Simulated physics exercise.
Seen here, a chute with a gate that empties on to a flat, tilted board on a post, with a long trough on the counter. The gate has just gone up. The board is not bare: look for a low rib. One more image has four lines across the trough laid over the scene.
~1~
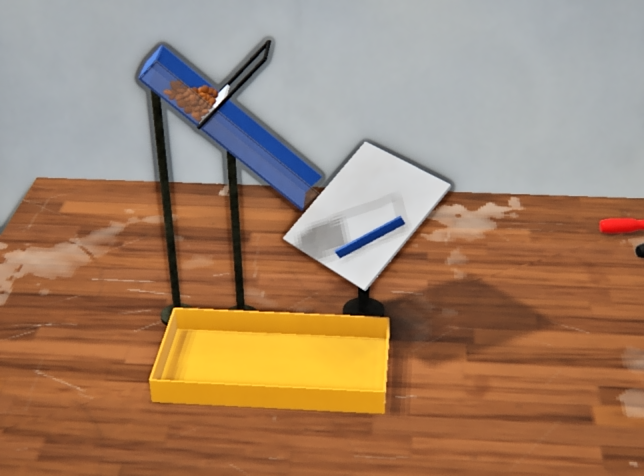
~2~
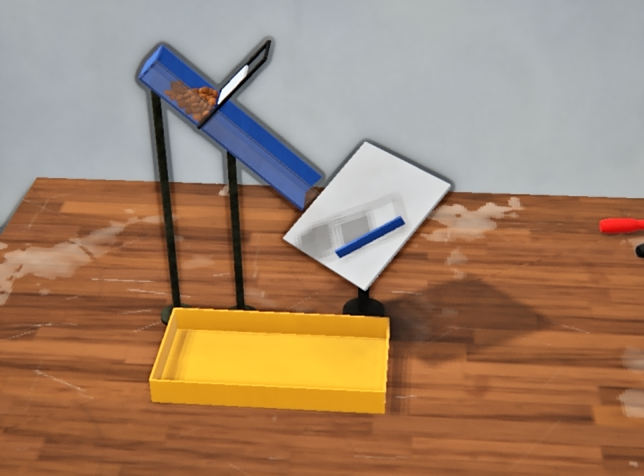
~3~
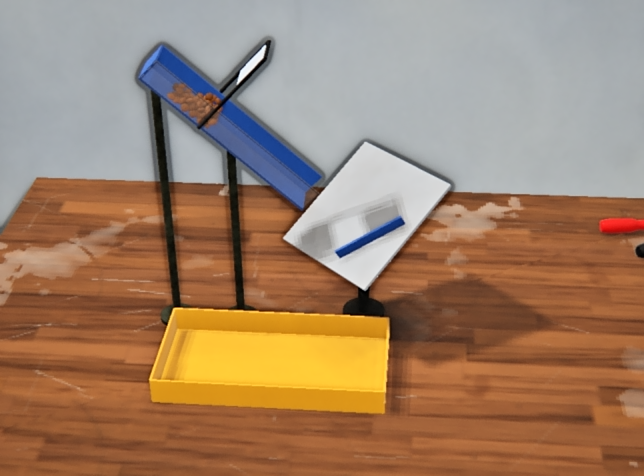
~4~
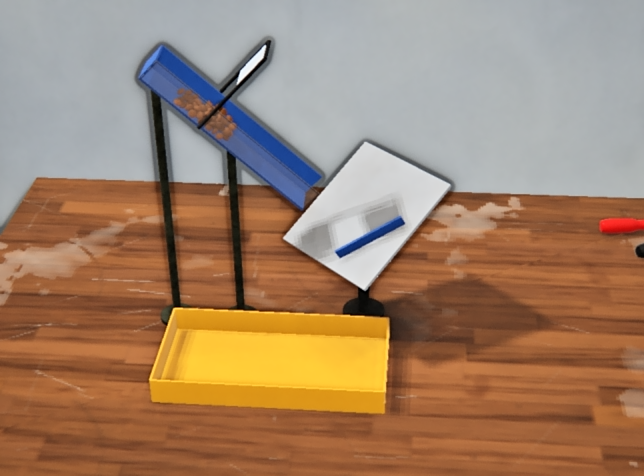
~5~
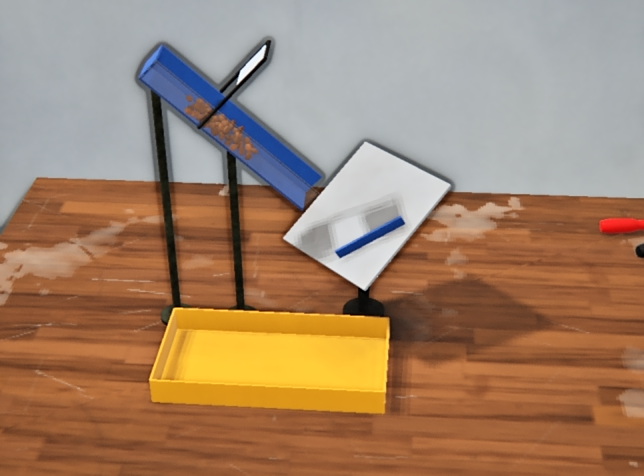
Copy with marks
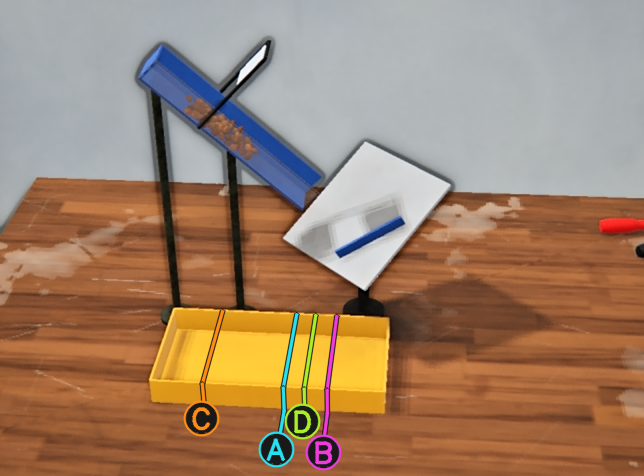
On a wooden counter, a sloping blue chute holds small brown bits behind a gate, above a tilted white board with a blue rib and an empty yellow trough. The gate lifts, and the bits begin sliding down the chute to the right, spreading out partway along it.
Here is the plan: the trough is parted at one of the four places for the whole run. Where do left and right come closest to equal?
A beats the others.
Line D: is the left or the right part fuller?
Left.
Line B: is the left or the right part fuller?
More lands on the left.
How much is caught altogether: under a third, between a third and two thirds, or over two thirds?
Over two thirds.
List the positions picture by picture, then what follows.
The first frame shows load behind the gate near (198, 99), bits of dog kibble; lip of the chute near (304, 201), sloping fairly steeply.
The second frame shows middle of the board near (365, 212), tilted fairly steeply; middle of its low edge near (322, 263); of its high edge near (407, 162).
The third frame shows front corners of the trough near (150, 380) and (384, 392), empty; front of the load near (216, 115).
The fourth frame shows middle of the load near (210, 112); its front near (230, 133), close to a quarter of the way to the lip; rib from (401, 216) to (335, 251).
The fifth frame shows middle of the load near (225, 124); its front near (254, 151), close to half of the way to the lip.
On the marked copy, line A crosses the front rim at (283, 387); line B crosses the front rim at (327, 389); line C crosses the front rim at (202, 383); line D crosses the front rim at (304, 388).
With A, of what is caught, close to half on the left of the divider, close to half on the right.
With B, of what is caught, the whole lot on the left of the divider, none at all on the right.
With C, of what is caught, none at all on the left of the divider, the whole lot on the right.
With D, of what is caught, all but a few on the left of the divider, a small share on the right.
